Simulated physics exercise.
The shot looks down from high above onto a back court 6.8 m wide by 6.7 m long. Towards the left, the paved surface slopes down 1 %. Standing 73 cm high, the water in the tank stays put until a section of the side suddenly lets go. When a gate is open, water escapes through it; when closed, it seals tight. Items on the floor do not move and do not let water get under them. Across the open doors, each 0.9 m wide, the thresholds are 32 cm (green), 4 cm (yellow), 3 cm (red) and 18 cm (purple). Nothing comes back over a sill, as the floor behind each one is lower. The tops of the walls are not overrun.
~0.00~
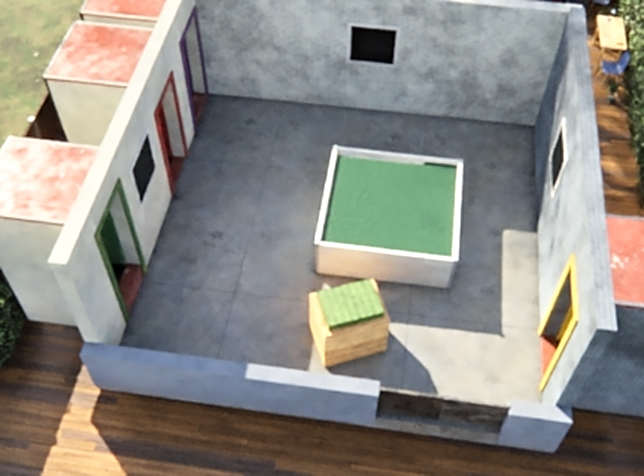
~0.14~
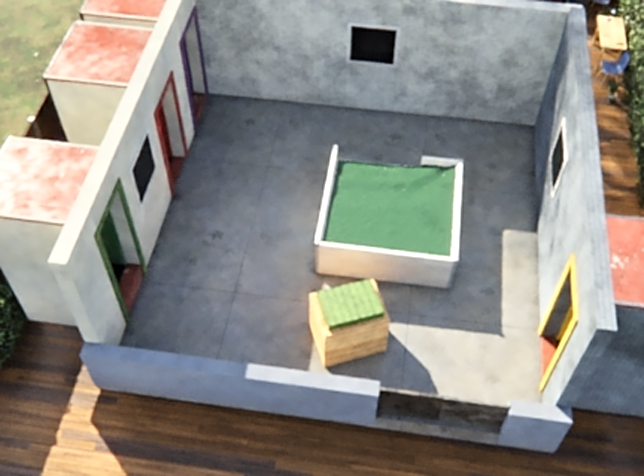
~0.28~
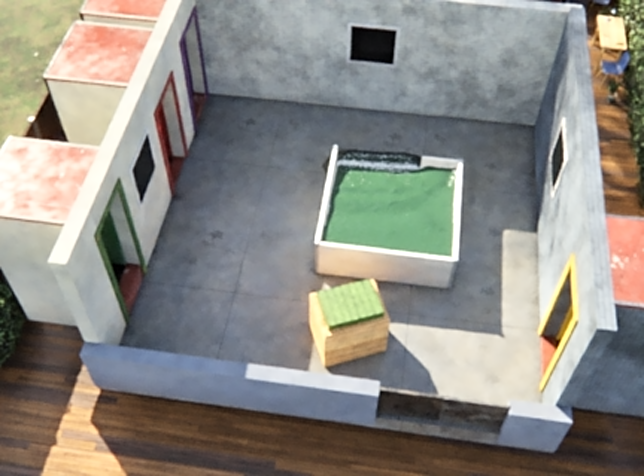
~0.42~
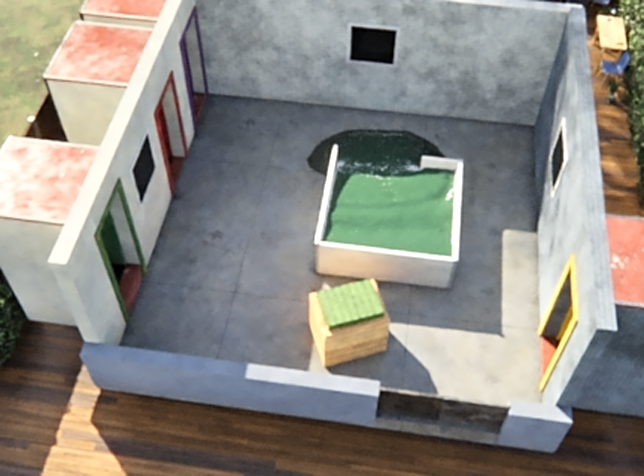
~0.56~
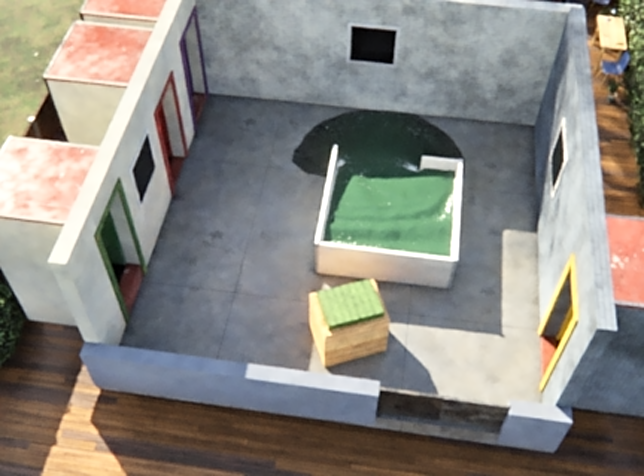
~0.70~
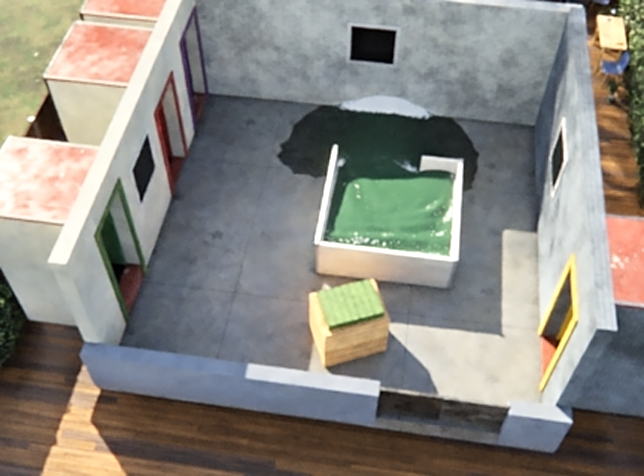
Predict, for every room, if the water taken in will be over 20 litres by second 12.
As I see it, at the green door the inflow will be within bounds; at the yellow door the inflow will be out of bounds; at the red door the inflow will be out of bounds; at the purple door the inflow will be out of bounds.
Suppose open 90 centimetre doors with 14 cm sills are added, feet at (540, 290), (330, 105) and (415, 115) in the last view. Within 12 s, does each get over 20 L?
The first one doesn't reach it, the second one exceeds it, and the third one exceeds it.
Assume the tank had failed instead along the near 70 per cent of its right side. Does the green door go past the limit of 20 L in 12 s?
Against that limit: Green short of it.
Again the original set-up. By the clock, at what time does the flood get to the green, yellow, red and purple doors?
Green = 3.8 s, yellow = 3.8 s, red = 2.4 s, purple = 1.8 s.
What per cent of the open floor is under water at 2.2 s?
Some 25 per cent of it.
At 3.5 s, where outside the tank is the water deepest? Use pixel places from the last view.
Around (205, 104).
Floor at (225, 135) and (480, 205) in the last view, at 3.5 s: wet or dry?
I'd say drenched, then drenched.
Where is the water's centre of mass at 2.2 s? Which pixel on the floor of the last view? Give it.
Near (373, 177).
After 1.4 s water covers 20 % of the floor and is deepest (50 cm) near (377, 115); green door not reached, yellow door not reached, red door not reached, purple door not reached.
After 2.2 s water covers 25 % of the floor and is deepest (46 cm) near (208, 98); green door not reached, yellow door not reached, red door not reached, purple door 39 cm at the sill, 20 L in.
After 3.5 s water covers 45 % of the floor and is deepest (34 cm) near (205, 104); green door not reached, yellow door not reached, red door 11 cm at the sill, 9 L in, purple door 34 cm at the sill, 177 L in.
After 7.0 s water covers 95 % of the floor and is deepest (18 cm) near (203, 110); green door 5 cm at the sill, 0 L in, yellow door 8 cm at the sill, 3 L in, red door 8 cm at the sill, 91 L in, purple door 18 cm at the sill, 256 L in.
After 12.0 s water covers 100 % of the floor and is deepest (17 cm) near (161, 229); green door 14 cm at the sill, 0 L in, yellow door 8 cm at the sill, 56 L in, red door 6 cm at the sill, 140 L in, purple door 10 cm at the sill, 257 L in.
